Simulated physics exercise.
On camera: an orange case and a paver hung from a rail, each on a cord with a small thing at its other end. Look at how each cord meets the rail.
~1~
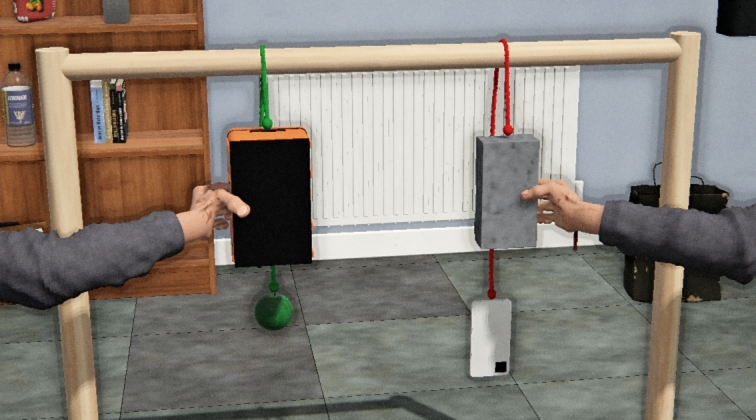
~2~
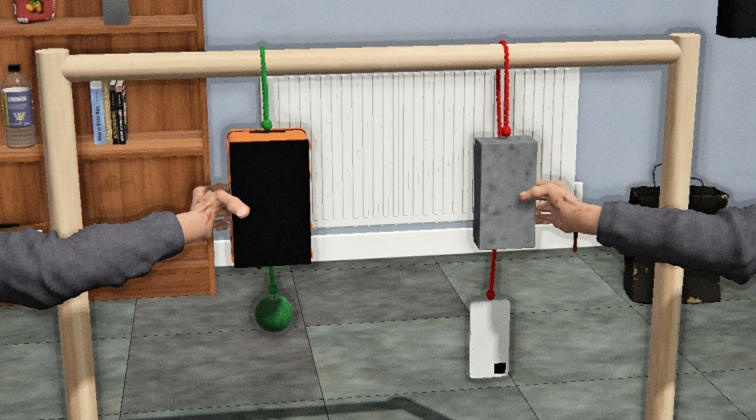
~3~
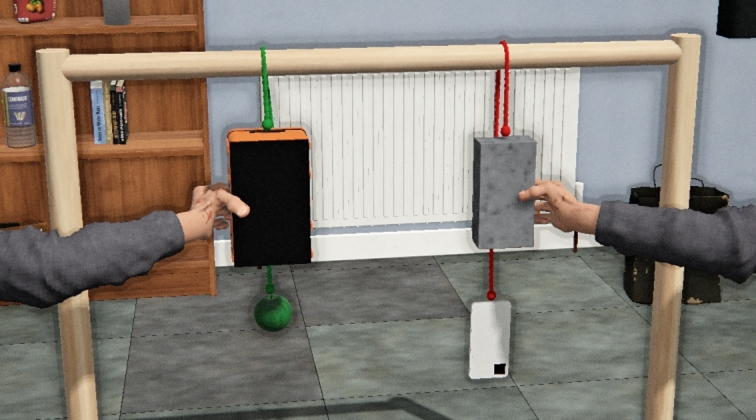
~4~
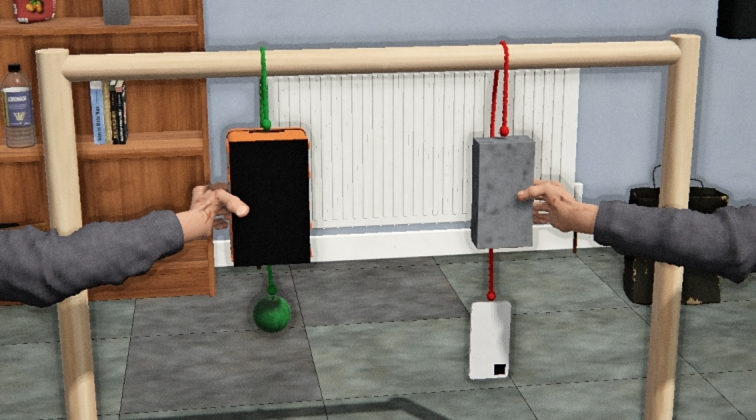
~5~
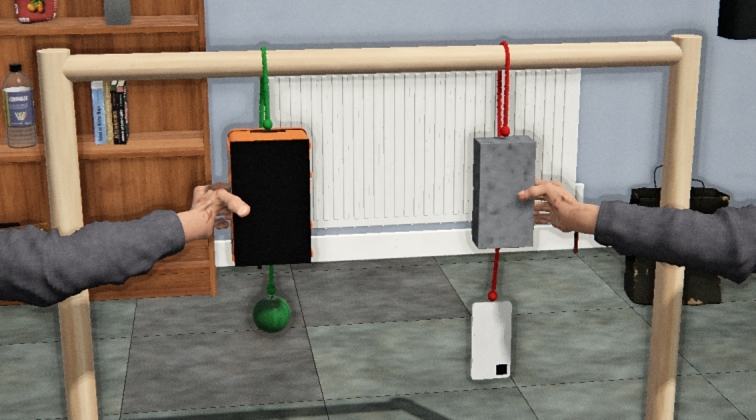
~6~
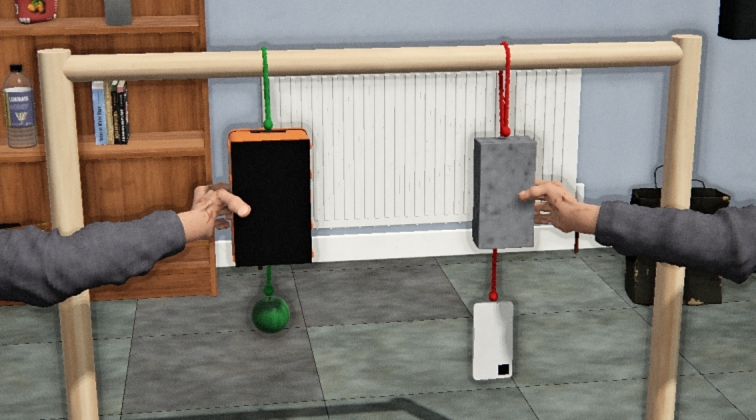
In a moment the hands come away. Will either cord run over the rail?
In the end the orange case drops, the paver pulls its rope through.
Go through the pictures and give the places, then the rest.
Orange case (270, 196); paver (506, 192); left apple (274, 312); right phone (491, 338), in the first frame.
Orange case (269, 197); paver (505, 193), in the second frame.
Orange case (269, 196); paver (504, 193), in the third frame.
Orange case (269, 196); paver (502, 192), in the fourth frame.
Orange case (270, 196); paver (503, 192), in the fifth frame.
Orange case (270, 196); paver (504, 193); left cord only laid over the rail; right cord only laid over the rail, in the sixth frame.
Then, 0.34 s on from there, orange case dropping near (273, 297); paver dropping near (502, 278).
Then, 0.68 s on from there, orange case on the floor; paver on the floor.
In the end, orange case on the floor; paver on the floor. The orange case pulls its rope through and the paver runs down to the floor.
